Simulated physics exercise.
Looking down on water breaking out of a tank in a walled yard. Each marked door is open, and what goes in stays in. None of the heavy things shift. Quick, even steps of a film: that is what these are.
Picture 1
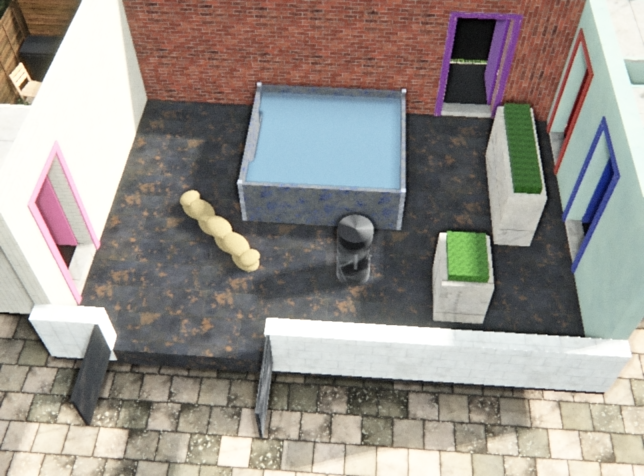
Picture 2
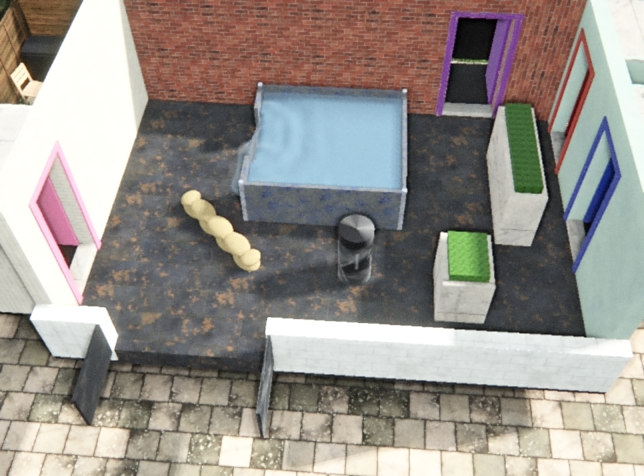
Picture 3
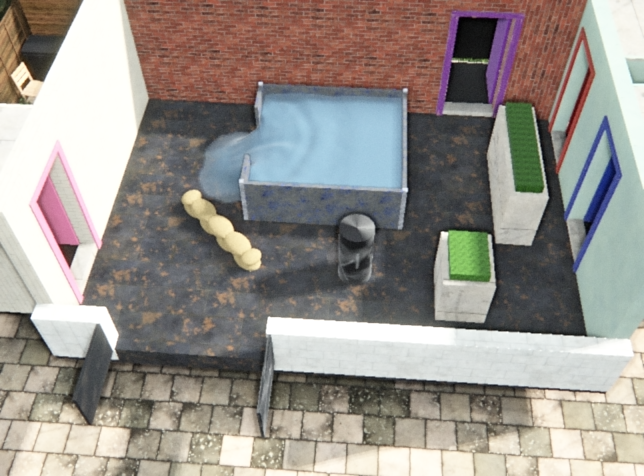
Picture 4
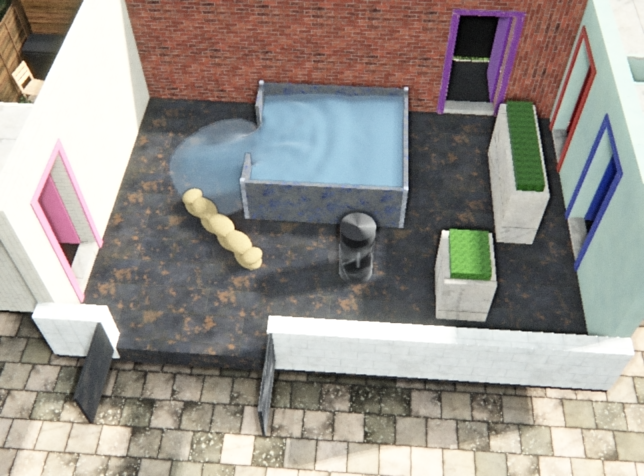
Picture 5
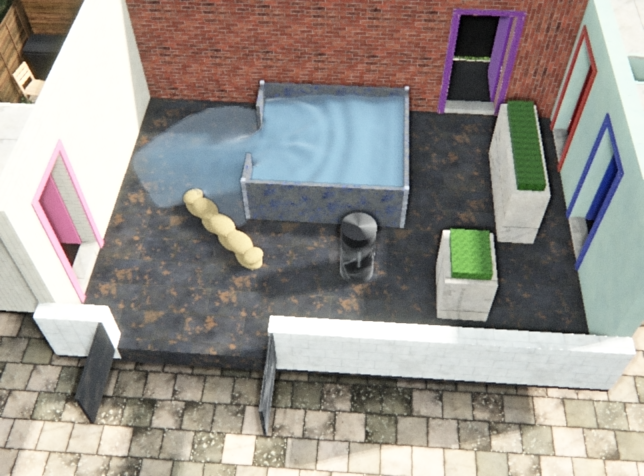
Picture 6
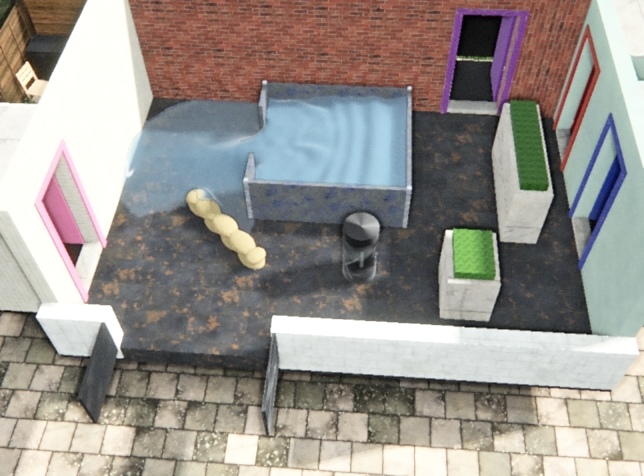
In the video, a raised tank of blue water sits whole in a walled yard, then its left side opens and water pours out, spreading leftward across the dark floor around the top of a beige, lumpy object.
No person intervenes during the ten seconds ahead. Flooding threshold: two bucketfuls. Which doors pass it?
Result: The pink door will not top two buckets; the red door will top two buckets; the purple door will not top two buckets; the blue door will not top two buckets.
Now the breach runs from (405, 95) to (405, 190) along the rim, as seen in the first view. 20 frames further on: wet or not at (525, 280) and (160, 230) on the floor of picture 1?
In turn: Wet, clear.
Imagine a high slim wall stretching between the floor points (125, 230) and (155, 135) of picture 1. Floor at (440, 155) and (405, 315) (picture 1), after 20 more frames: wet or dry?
As listed: No water, clear.
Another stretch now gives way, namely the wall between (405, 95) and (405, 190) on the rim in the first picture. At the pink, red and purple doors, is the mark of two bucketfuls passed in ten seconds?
I'd expect the pink one is safe, the red one breaks the limit and the purple one breaks the limit.
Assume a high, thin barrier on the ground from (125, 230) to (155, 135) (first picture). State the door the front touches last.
Last comes the door marked blue.
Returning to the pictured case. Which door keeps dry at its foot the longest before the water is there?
It's the blue-painted one.
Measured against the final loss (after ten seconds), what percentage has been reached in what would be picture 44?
Around 55 per cent.
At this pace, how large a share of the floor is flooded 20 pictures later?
About 50 per cent.
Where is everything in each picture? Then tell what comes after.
In the first picture, the water tank at (326, 139) is whole and still.
In the second picture, water pours out at (256, 158) and has run to a hidden place.
In the third picture, water pours out at (257, 158) and has run to (212, 148).
In the fourth picture, water pours out at (258, 157) and has run to (176, 158).
In the fifth picture, the front is at (139, 156), out from the gap at (258, 157).
In the sixth picture, the front is at (144, 126), out from the gap at (261, 156).
A moment on, water covers 25 % of the floor; the pink door wet at the sill, nothing in, the red door not reached, the purple door not reached, the blue door not reached.
Next, water covers 35 % of the floor; the pink door wet at the sill, nothing in, the red door not reached, the purple door not reached, the blue door not reached.
Then, water covers 50 % of the floor; the pink door wet at the sill, nothing in, the red door not reached, the purple door not reached, the blue door not reached.
Later, water covers 75 % of the floor; the pink door under two buckets in, the red door far over two buckets in, the purple door wet at the sill, nothing in, the blue door wet at the sill, nothing in.
In the end, water covers 95 % of the floor; the pink door under two buckets in, the red door far over two buckets in, the purple door wet at the sill, nothing in, the blue door under two buckets in.
